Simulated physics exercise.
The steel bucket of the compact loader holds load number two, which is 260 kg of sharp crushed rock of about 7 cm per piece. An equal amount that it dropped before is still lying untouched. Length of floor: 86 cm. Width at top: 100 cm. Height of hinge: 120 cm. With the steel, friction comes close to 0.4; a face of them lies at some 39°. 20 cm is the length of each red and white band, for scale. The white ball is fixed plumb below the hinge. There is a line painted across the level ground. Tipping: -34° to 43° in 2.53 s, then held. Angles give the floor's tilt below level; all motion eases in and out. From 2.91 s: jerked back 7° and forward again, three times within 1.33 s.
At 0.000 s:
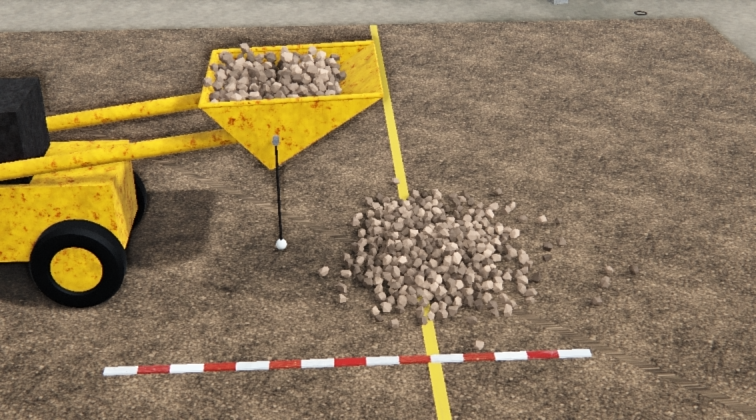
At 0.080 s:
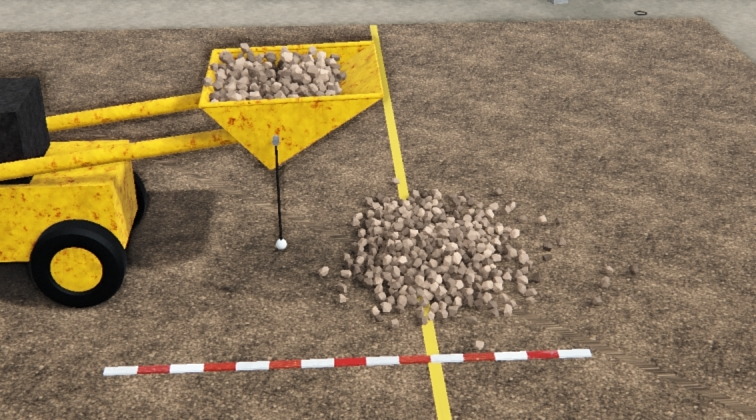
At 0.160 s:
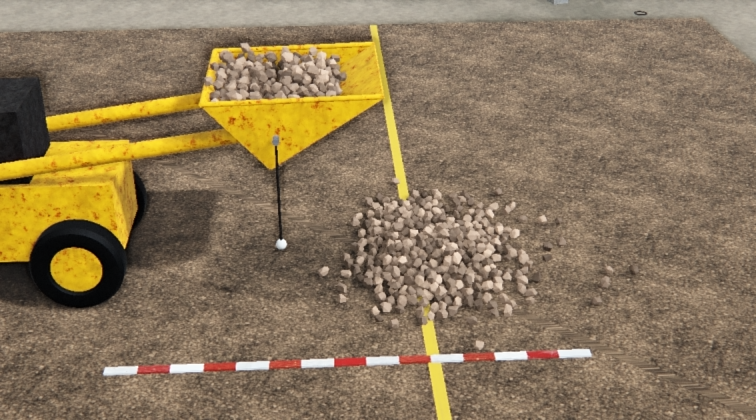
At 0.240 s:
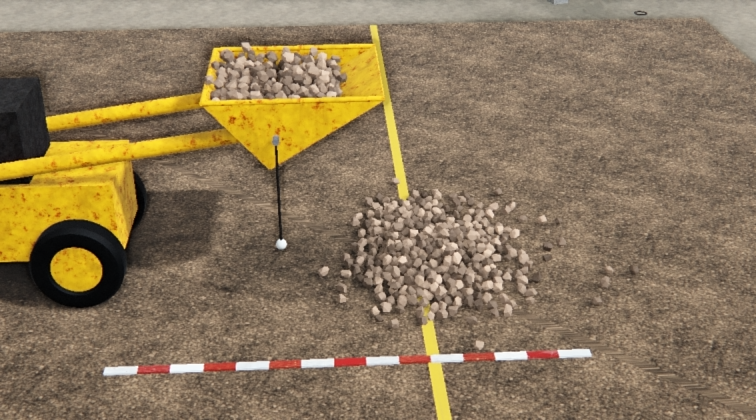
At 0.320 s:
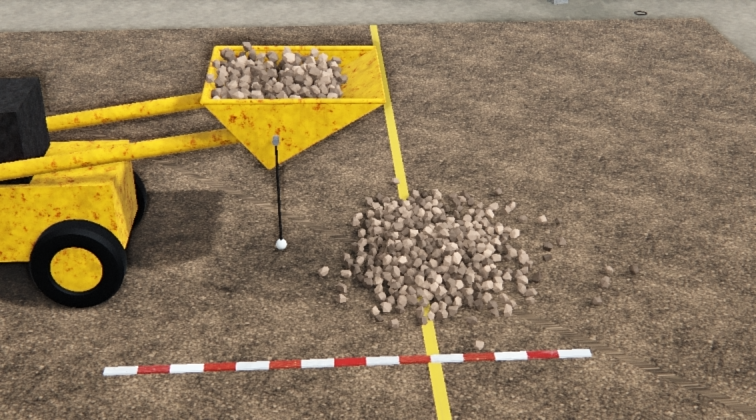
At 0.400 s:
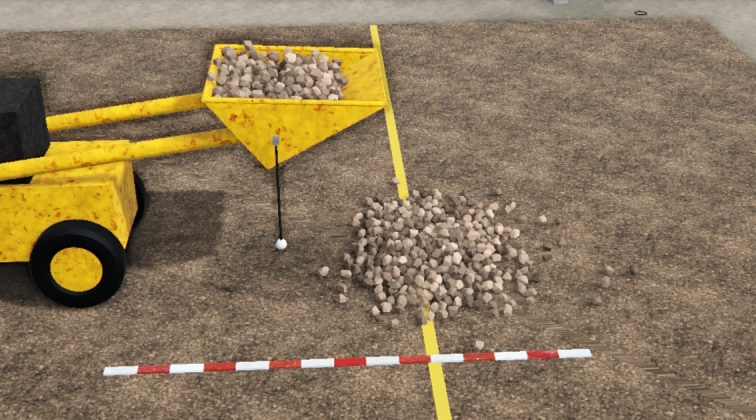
The clip opens on a yellow loader at left holding a bucket of stones up beside a heap of similar stones lying across a yellow line on brown ground. At first nothing visibly moves, then the bucket rotates very slightly, its right-hand lip easing down while the ground heap stays still.
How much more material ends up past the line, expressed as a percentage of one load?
About 20 per cent of a load.
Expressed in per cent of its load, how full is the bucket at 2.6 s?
It still holds about 10 per cent.
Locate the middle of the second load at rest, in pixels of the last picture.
Roughly pixel (385, 244) in the last view.
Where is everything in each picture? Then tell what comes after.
Lip at (383, 95), floor tilted -34°, highest stones at (264, 58). The earlier load is highest near (430, 237), 20 cm above ground level, 37 % short of the line, 63 % past the line, in the first frame.
Lip at (383, 96), floor tilted -34°, highest stones at (264, 58); the stones move at 0.0 m/s on average, in the second frame.
Lip at (384, 97), floor tilted -33°, highest stones at (264, 58); the stones move at 0.0 m/s on average, in the third frame.
Lip at (384, 99), floor tilted -32°, highest stones at (265, 57); the stones move at 0.1 m/s on average, in the fourth frame.
The bucket is at -31°, its lip at (385, 101); the top of the load is at (243, 56); the stones move at 0.1 m/s on average, in the fifth frame.
Lip at (386, 104), floor tilted -29°, highest stones at (244, 55); the stones move at 0.1 m/s on average, in the sixth frame.
After 1.9 s the floor is at 31°; in per cent of one load, 97 in the bucket, 40 short of the line, 63 past the line; the foremost stones are at (581, 255).
After 2.6 s the floor is at 43°; in per cent of one load, 10 in the bucket, 114 short of the line, 76 past the line; the foremost stones are at (581, 255).
After 4.7 s the floor is at 43°; in per cent of one load, 0 in the bucket, 117 short of the line, 83 past the line; the foremost stones are at (581, 255).
After 7.2 s the floor is at 43°; in per cent of one load, 0 in the bucket, 117 short of the line, 83 past the line; the foremost stones are at (581, 255). Net gain past the line, 20.
